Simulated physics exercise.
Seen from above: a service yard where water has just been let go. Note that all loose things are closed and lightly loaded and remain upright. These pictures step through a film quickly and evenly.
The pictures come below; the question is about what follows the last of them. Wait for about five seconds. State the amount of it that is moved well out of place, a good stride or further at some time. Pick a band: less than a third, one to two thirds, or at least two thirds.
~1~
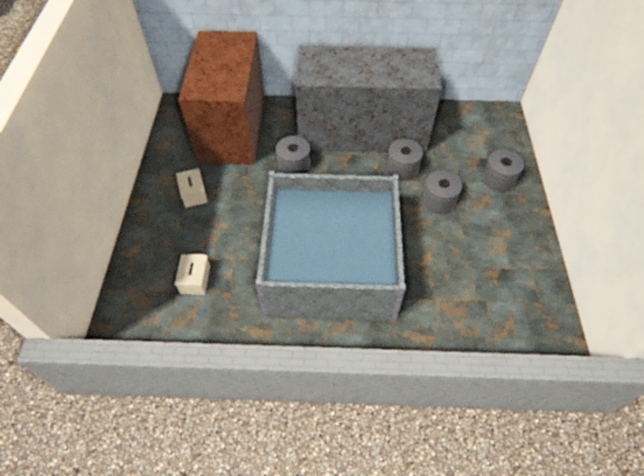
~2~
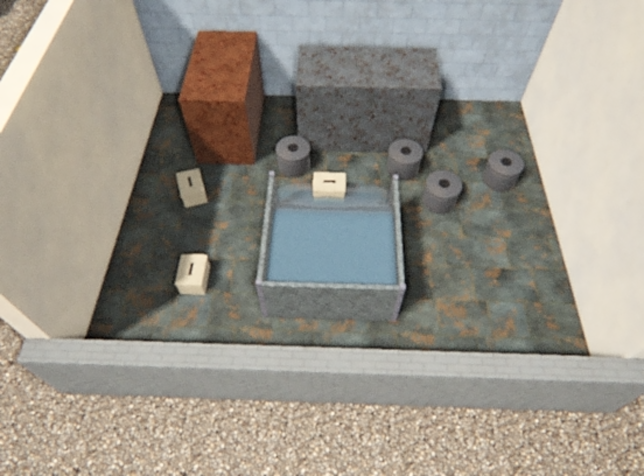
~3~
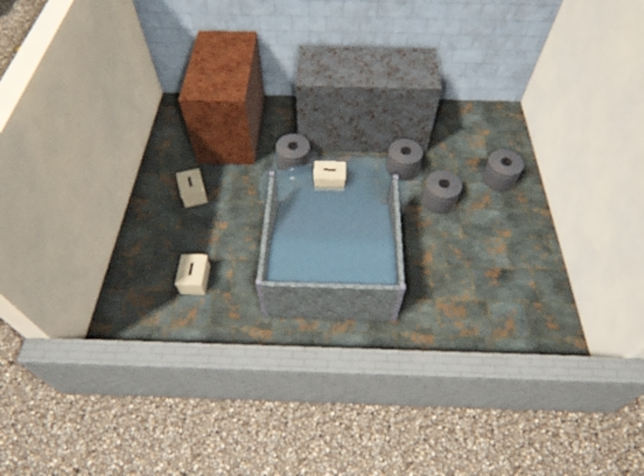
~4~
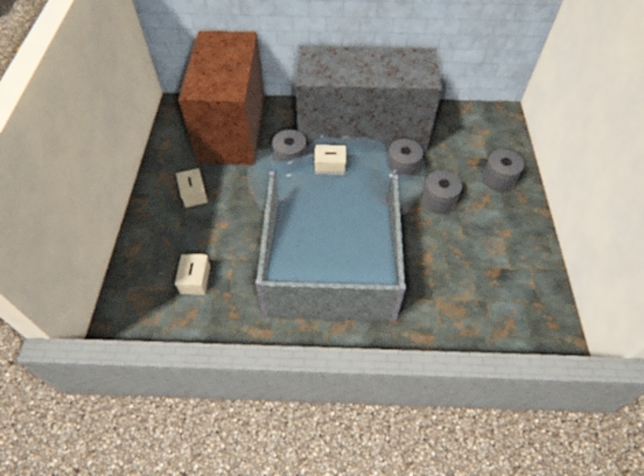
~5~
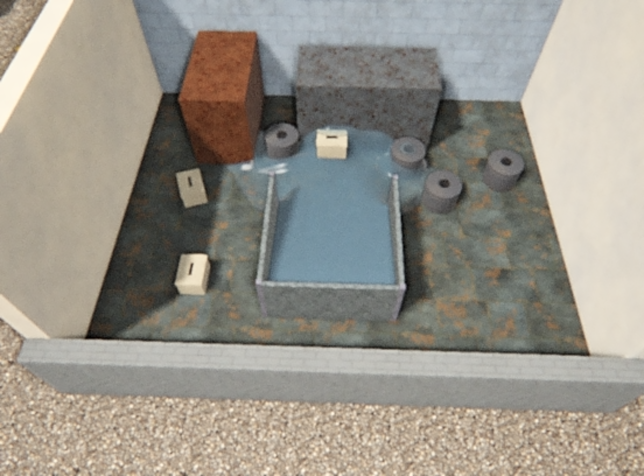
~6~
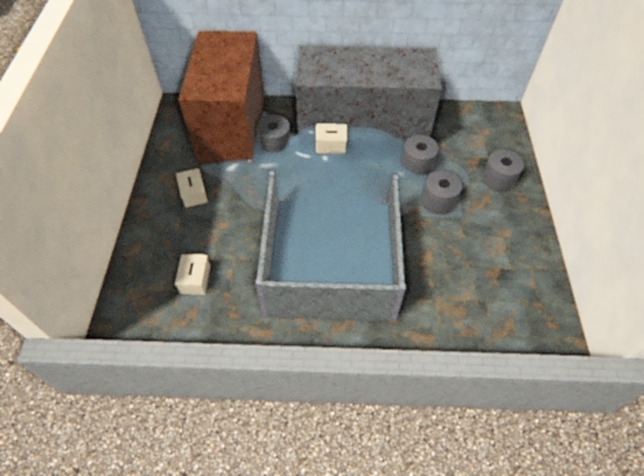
The fraction is at least two thirds of them.
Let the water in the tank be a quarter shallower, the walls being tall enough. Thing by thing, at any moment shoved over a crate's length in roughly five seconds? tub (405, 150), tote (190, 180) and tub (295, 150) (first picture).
Answers, in the order asked: Went past the threshold, went past the threshold, went past the threshold.
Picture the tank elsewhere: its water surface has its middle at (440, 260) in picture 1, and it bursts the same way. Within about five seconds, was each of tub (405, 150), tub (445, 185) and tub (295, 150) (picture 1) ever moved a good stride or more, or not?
Result per object - went far, went far, went far.
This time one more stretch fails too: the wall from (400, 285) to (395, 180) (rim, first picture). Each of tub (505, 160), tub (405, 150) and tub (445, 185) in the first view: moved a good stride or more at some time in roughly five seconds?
Taking them in order, covered the distance, covered the distance, covered the distance.
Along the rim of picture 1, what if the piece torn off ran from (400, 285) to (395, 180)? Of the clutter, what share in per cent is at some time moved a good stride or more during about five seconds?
My estimate is some 40 per cent of them.
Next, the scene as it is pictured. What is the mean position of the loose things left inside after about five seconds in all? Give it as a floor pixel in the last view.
That averages to about (335, 248) on the floor.
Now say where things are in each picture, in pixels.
In the first frame, a tote is out of sight; a tub at (293, 148) rests on the ground; 0 of 7 have shifted.
The second frame shows a tote at (329, 182), on the bottom, close to its start; a tub at (293, 148), on the bottom; 1 of 7 have shifted.
The third frame shows a tote at (330, 170) floats, close to its start; a tub at (293, 146) rests on the ground, close to its start; 1 of 7 have shifted.
The fourth frame shows a tote at (330, 154) floats, a stride from its start; a tub at (289, 142) rests on the ground, close to its start; 2 of 7 have shifted.
The fifth frame shows a tote at (332, 138), afloat, a stride from its start; a tub at (282, 135), on the bottom, close to its start; 3 of 7 have shifted.
The sixth frame shows a tote at (331, 132), afloat, a stride from its start; a tub at (273, 126) rests on the ground, a stride from its start; 3 of 7 have shifted.
A moment on, 3 of 7 are well off their spots; 1 afloat.
Next, 4 of 7 are well off their spots; 4 afloat.
Later, 6 of 7 are well off their spots; 4 afloat.
In the end, 6 of 7 are well off their spots, and 6 have been at some point; 2 afloat.
